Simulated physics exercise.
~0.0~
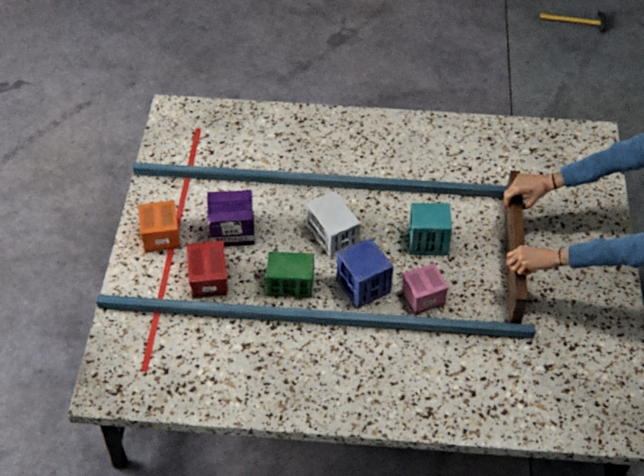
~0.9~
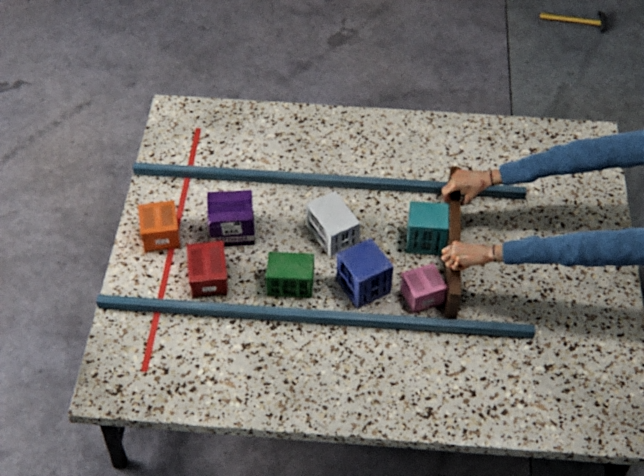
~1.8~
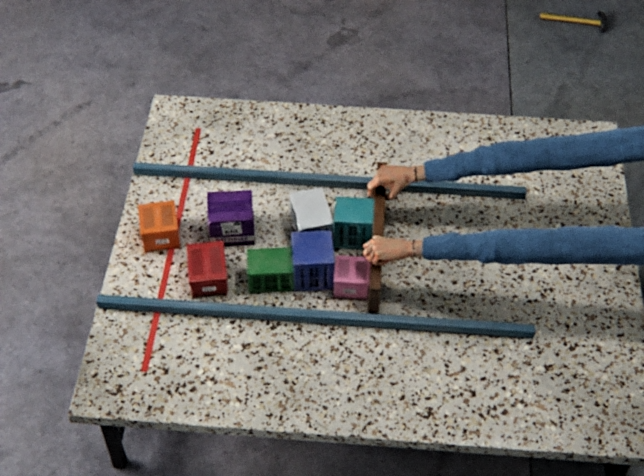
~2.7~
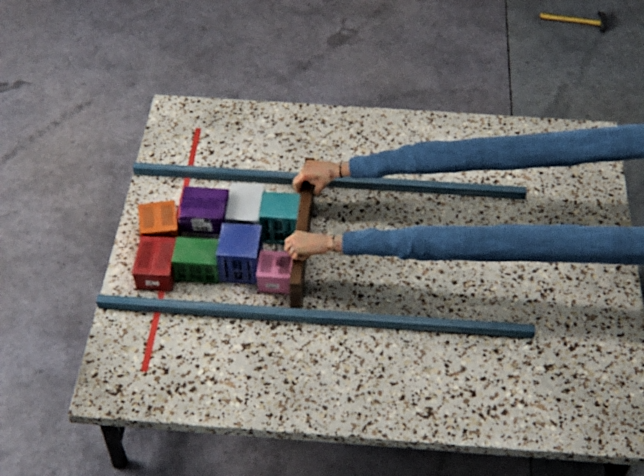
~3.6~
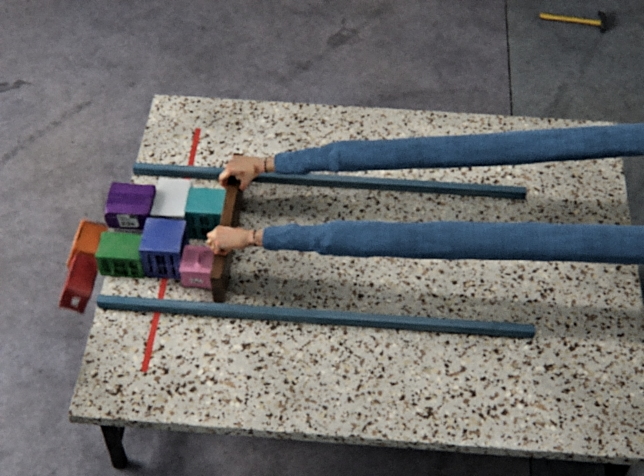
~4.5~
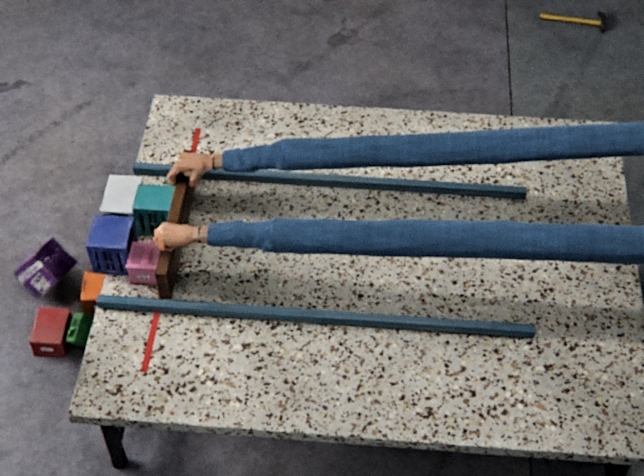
Two hands push a plank left, shoving colored crates along until four fall off the edge.
